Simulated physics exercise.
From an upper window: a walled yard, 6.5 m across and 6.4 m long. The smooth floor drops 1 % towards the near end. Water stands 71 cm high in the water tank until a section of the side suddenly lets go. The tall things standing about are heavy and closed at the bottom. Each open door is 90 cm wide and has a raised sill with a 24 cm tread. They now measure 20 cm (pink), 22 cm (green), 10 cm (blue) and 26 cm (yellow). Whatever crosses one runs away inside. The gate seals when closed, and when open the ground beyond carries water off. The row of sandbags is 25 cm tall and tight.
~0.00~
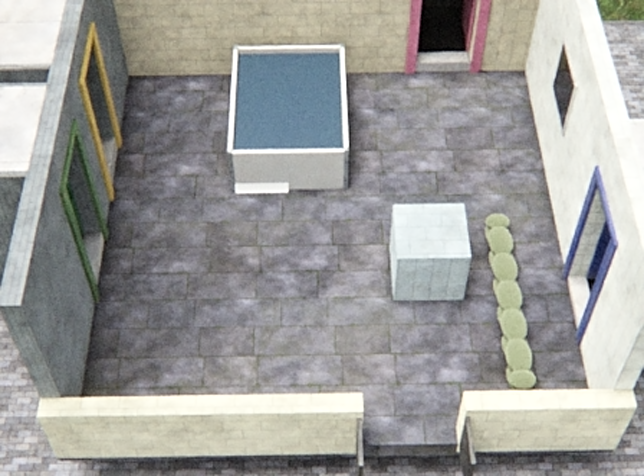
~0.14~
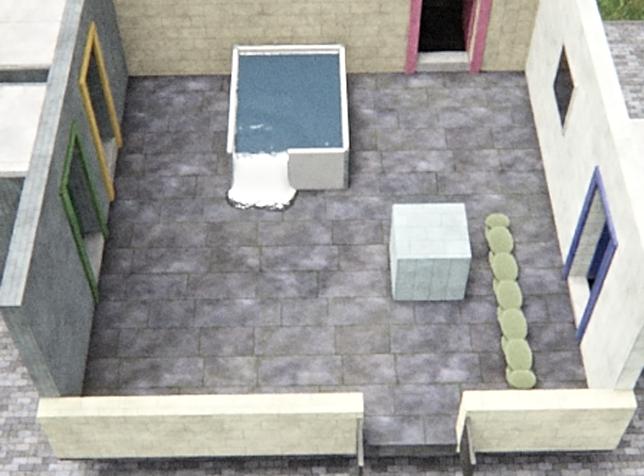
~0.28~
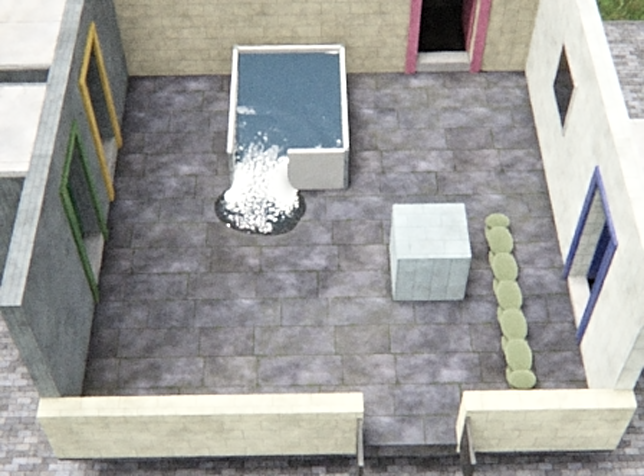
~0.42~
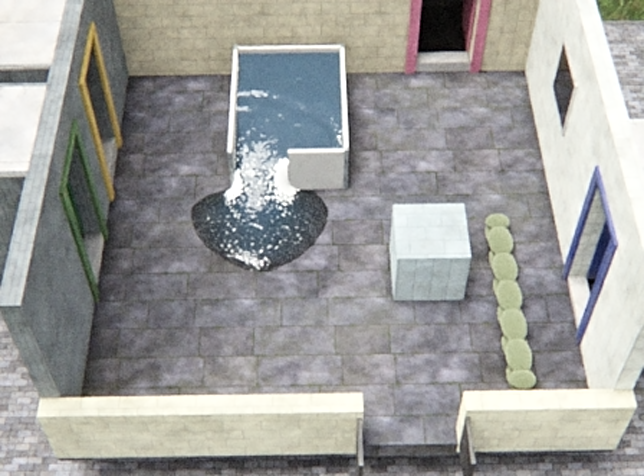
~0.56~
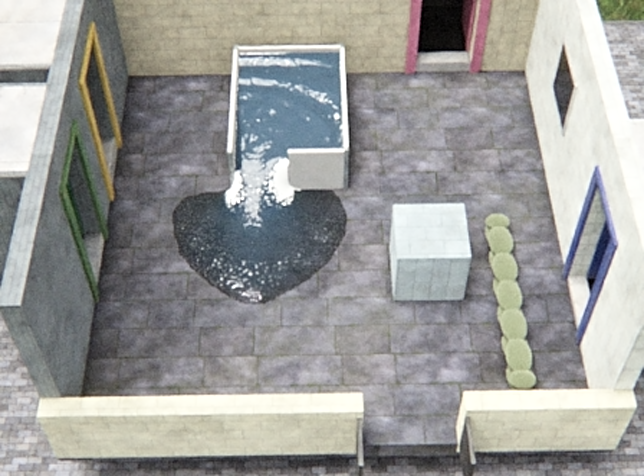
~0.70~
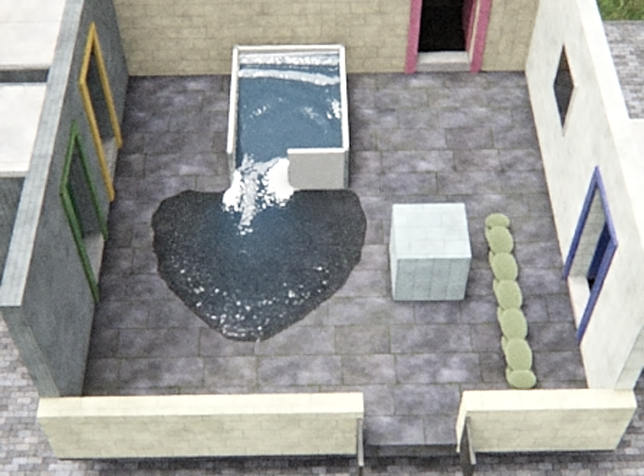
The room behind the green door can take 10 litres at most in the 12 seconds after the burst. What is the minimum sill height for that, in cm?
Some 10.5 cm above the ground.
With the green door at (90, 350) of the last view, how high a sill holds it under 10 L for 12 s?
Roughly 16 cm.
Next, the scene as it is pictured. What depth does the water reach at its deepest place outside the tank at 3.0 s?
Roughly 29 cm.
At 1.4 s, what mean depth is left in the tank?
About 51 cm.
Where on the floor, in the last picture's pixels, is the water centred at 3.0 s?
Around (261, 236).
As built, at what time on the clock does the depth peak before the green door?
At about 1.6 s.
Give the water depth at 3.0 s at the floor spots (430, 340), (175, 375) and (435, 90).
In that order: 1, 15 and 0 cm.
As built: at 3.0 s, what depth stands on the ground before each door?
Depths in cm: Pink 0, green 9, blue 0, yellow 0.
After 1.4 s water covers 35 % of the floor, deepest (38 cm) near (258, 196); 5 cm at the green door, 0 litres in over its 22 cm sill.
After 3.0 s water covers 40 % of the floor, deepest (29 cm) near (86, 368); 9 cm at the green door, 0 litres in over its 22 cm sill.
After 12.0 s water covers 95 % of the floor, deepest (11 cm) near (582, 423); 6 cm at the green door, 0 litres in over its 22 cm sill.
At the green door as built, the water arrived by 1.3 s and peaked near 15 cm at 1.6 s.
Run again over the same 12 s with other heights there, 22 litres in over 9 cm, 3 litres over 12.5 cm. The limit of 10 litres is kept from about 10.5 cm up.
